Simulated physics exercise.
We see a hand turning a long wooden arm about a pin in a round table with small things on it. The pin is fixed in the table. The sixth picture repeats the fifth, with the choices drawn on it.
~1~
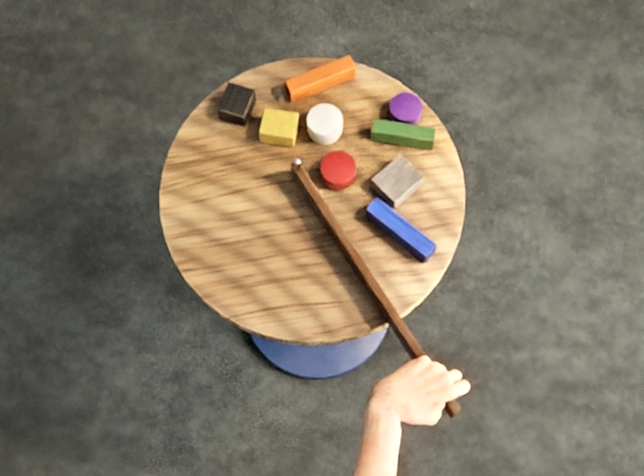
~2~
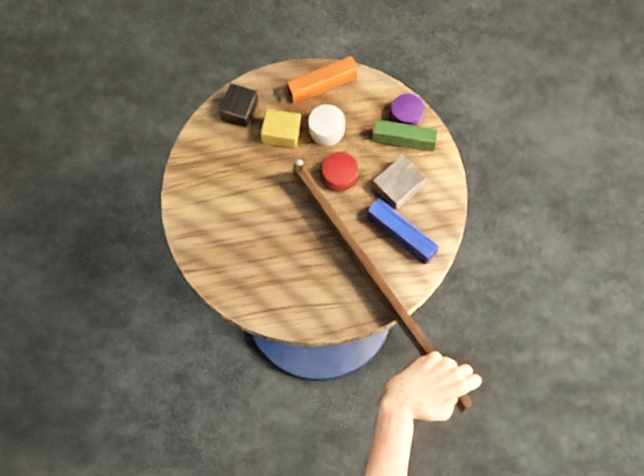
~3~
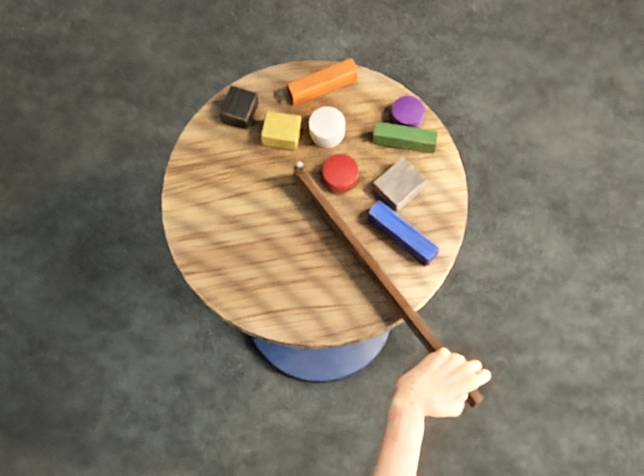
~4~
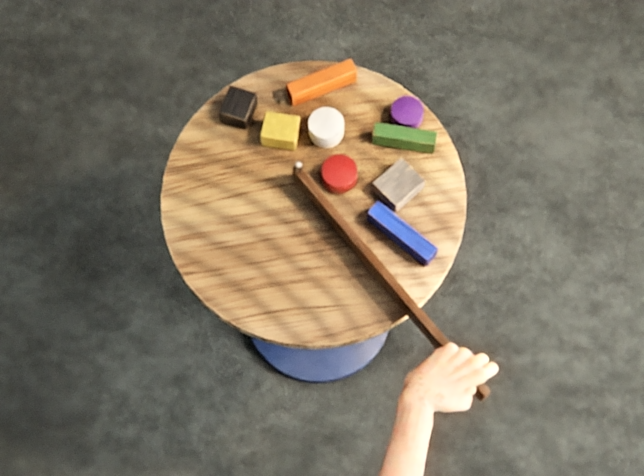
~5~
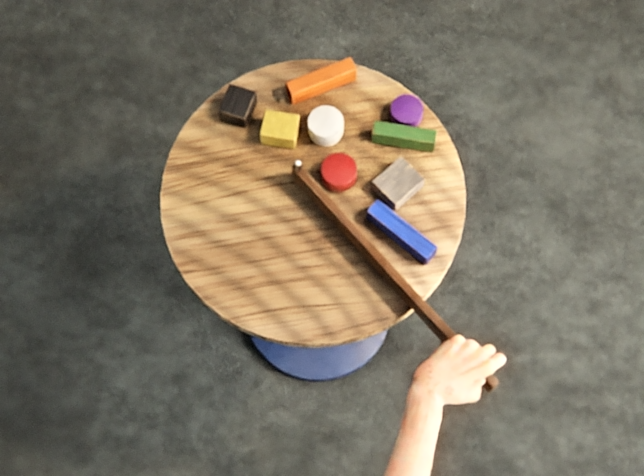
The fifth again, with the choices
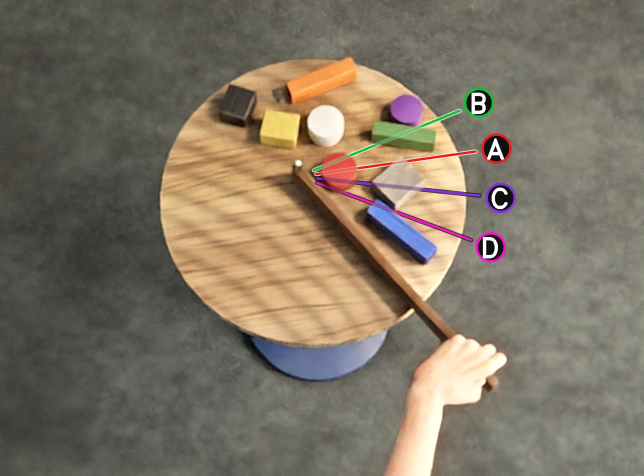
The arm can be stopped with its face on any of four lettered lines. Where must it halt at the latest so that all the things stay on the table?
Line C.
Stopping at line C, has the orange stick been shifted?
No.
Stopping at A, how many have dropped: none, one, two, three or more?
By then, one.
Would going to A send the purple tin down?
Yes.
On the marked copy, A at (396, 163); B at (387, 140); C at (398, 187); D at (393, 211).
Following C. Soon after the start, arm (380, 218); blue stick (405, 226); purple tin (407, 112).
Later, arm (391, 194); blue stick (415, 196); grey block (403, 166).
In the end, arm (394, 179); purple tin (407, 103); green bar (403, 123); nothing has fallen.
As for the rest, A drops the purple tin; B drops the purple tin; D is safe but short.
